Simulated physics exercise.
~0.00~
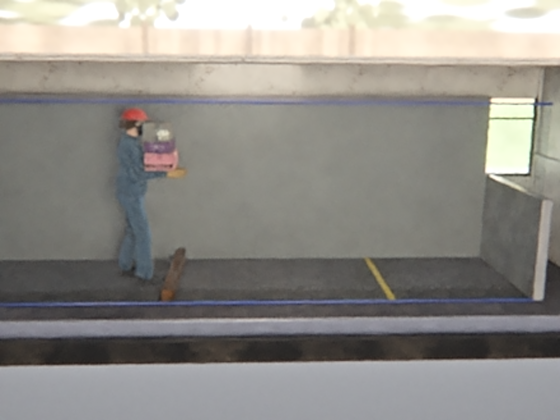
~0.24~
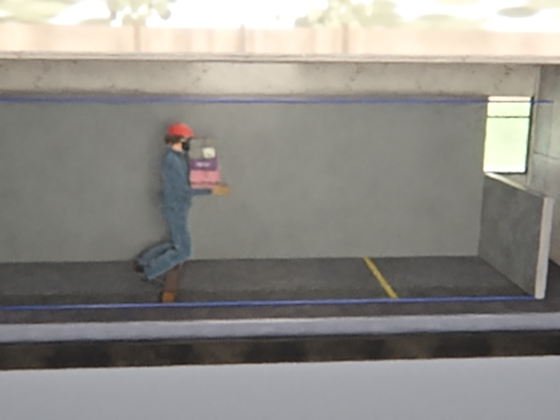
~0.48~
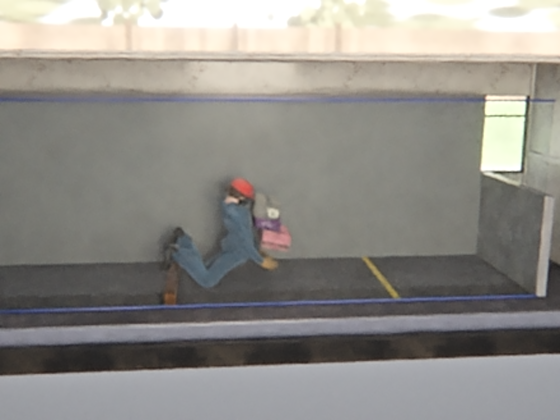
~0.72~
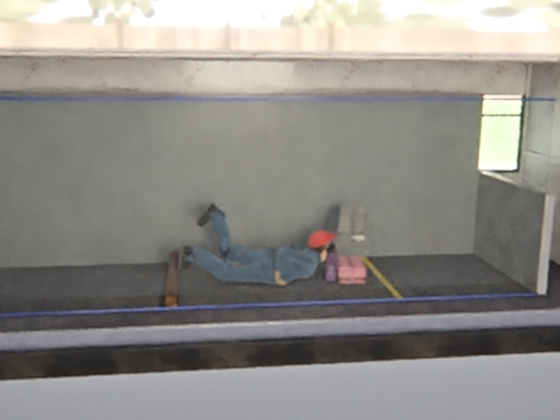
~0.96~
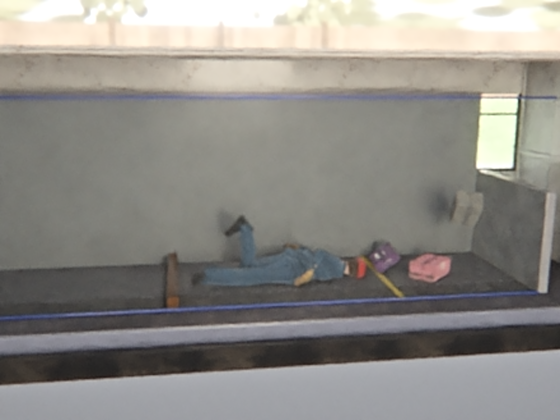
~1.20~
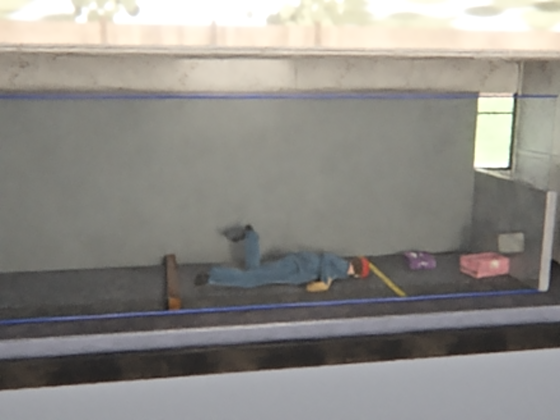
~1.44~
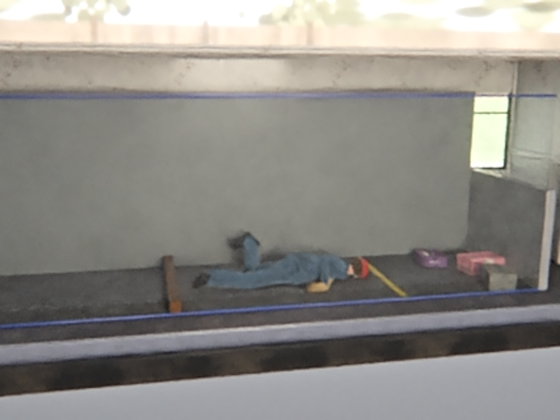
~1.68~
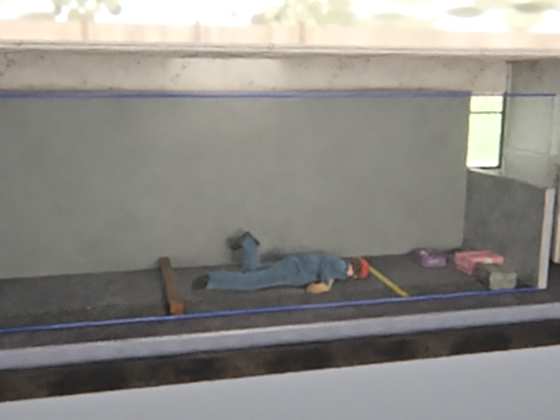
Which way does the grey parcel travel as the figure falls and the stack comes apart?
The grey parcel moves to the right, passing over the yellow line and coming down near the low wall.
